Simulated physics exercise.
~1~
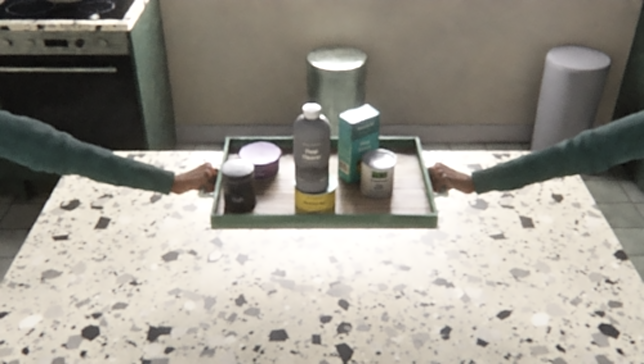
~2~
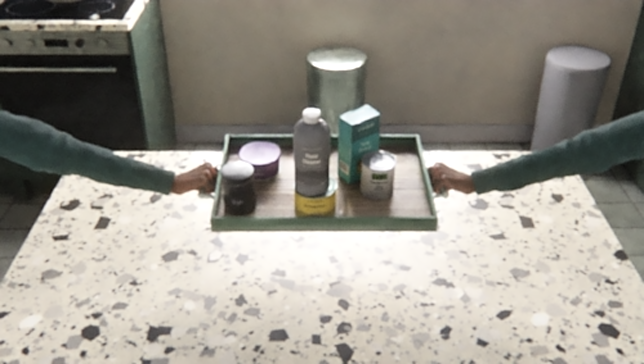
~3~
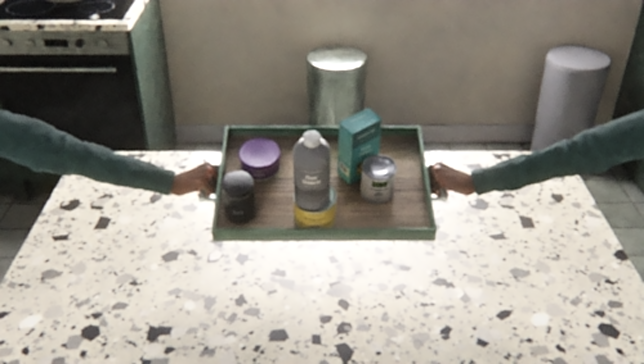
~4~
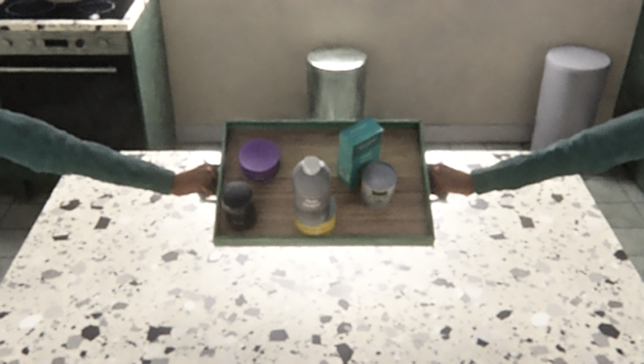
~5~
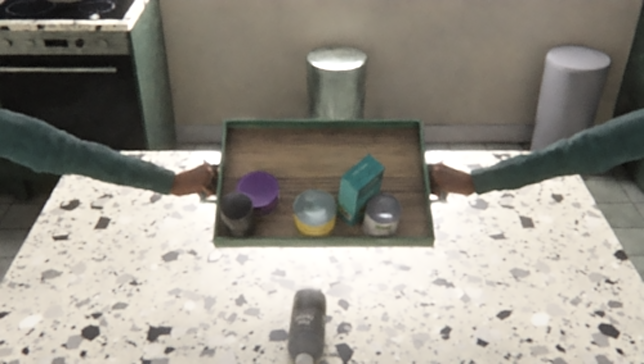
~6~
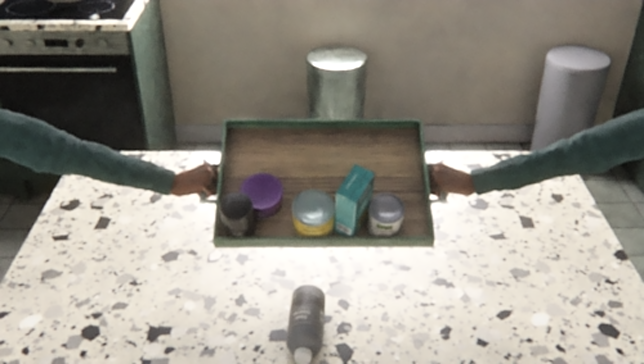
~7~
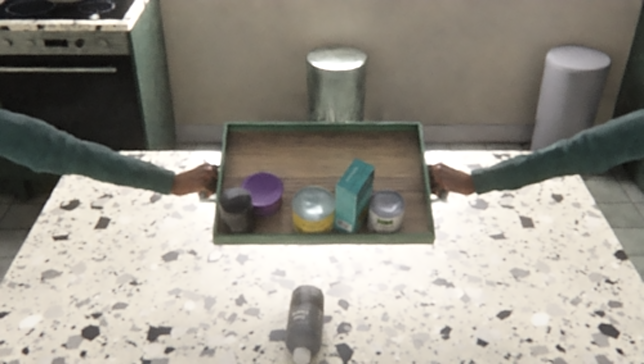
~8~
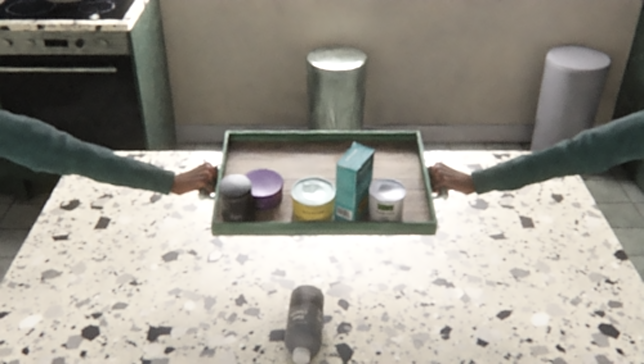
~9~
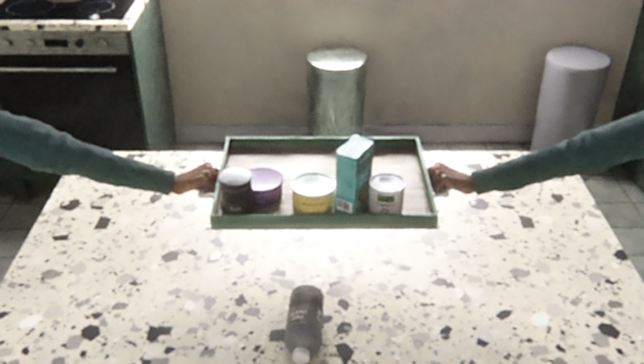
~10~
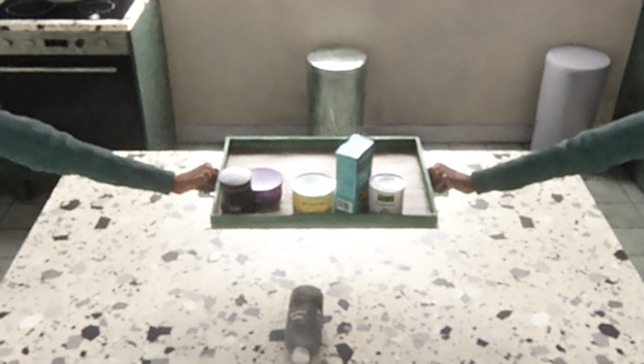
A green-rimmed tray, held at each side by a hand above a speckled counter, carries a grey bottle, a turquoise carton, a purple tub, a yellow tub, a white tin and a black jar. The hands tip its near edge downward, and the load leans with it. The grey bottle goes over the near rim and lands on its side on the counter, while the other things slide toward that rim. The tray stays tilted briefly, then is levelled. At the end, the bottle lies still on the counter, and the rest stand gathered along the tray's near side.
